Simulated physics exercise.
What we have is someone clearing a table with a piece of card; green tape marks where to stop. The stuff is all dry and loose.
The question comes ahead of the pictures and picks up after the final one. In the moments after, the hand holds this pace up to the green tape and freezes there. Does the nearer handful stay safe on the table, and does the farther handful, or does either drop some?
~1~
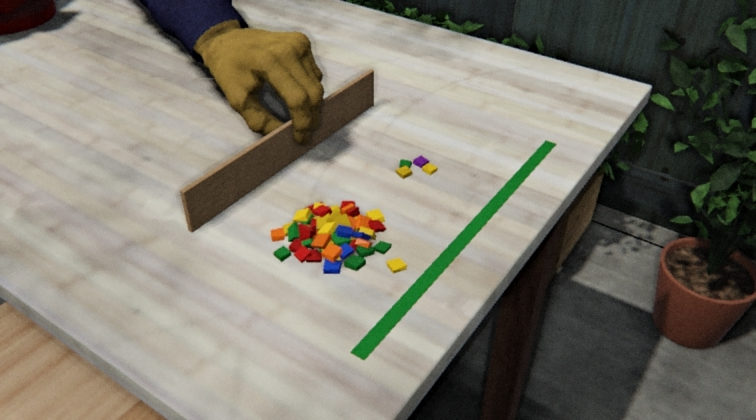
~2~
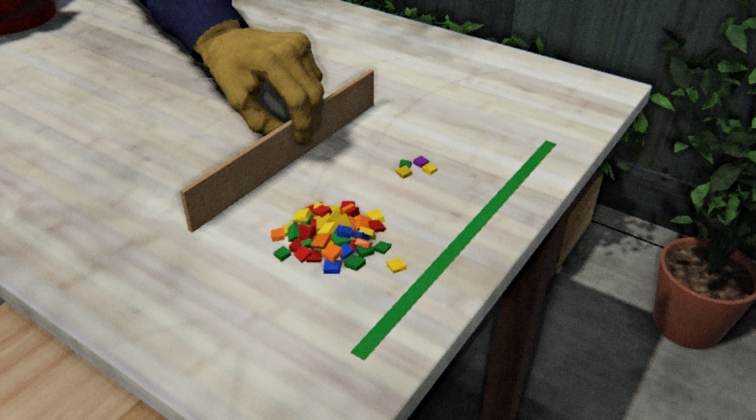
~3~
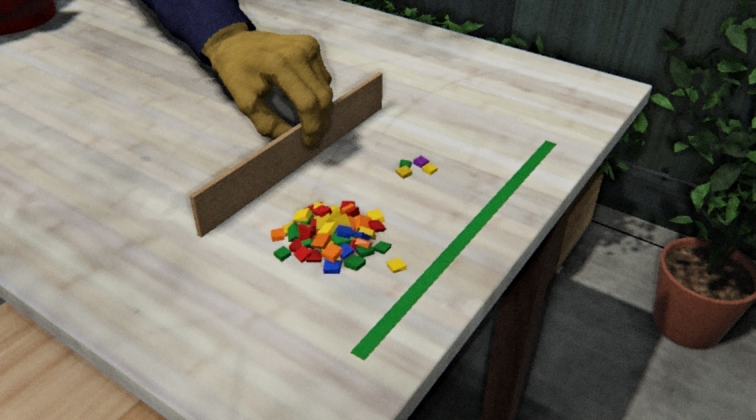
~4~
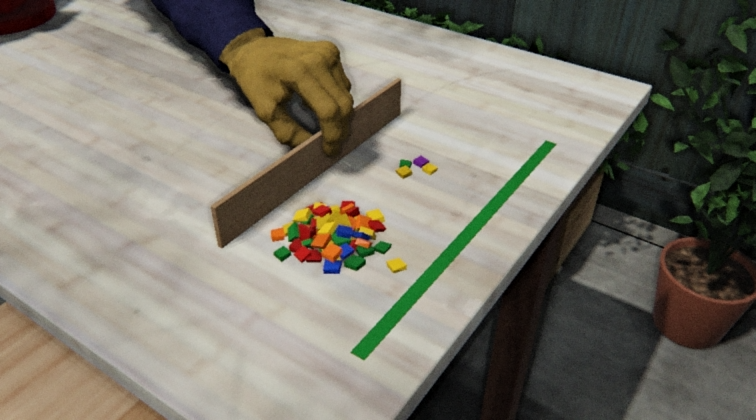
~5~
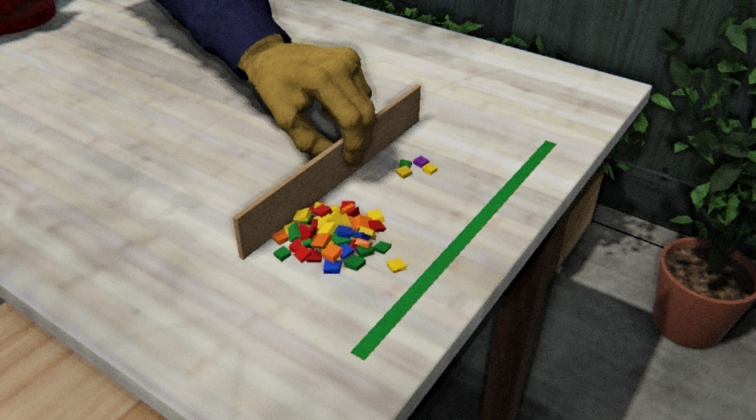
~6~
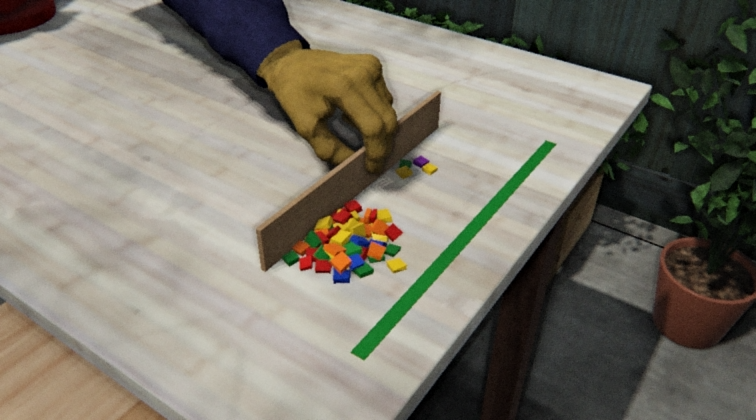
The nearer handful won't all make it - some goes over; the farther handful will all make it and stay up.
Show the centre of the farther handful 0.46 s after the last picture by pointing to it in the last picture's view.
Centre estimate, last view: Approx. (459, 182).
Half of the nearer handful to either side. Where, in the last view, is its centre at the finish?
Somewhere around (455, 297) once nothing moves.
Then, 0.46 s later than the last frame, piece of card still moving, near (421, 173); nearer handful all on the table, its front near (451, 291); farther handful all on the table, its front near (472, 183).
Then, 0.95 s later than the last frame, piece of card stopped at the green tape; nearer handful roughly a quarter over the edge; farther handful all on the table, its front near (528, 205).
When it is over, piece of card stopped at the green tape; nearer handful roughly a quarter over the edge; farther handful all on the table, its front near (528, 205).
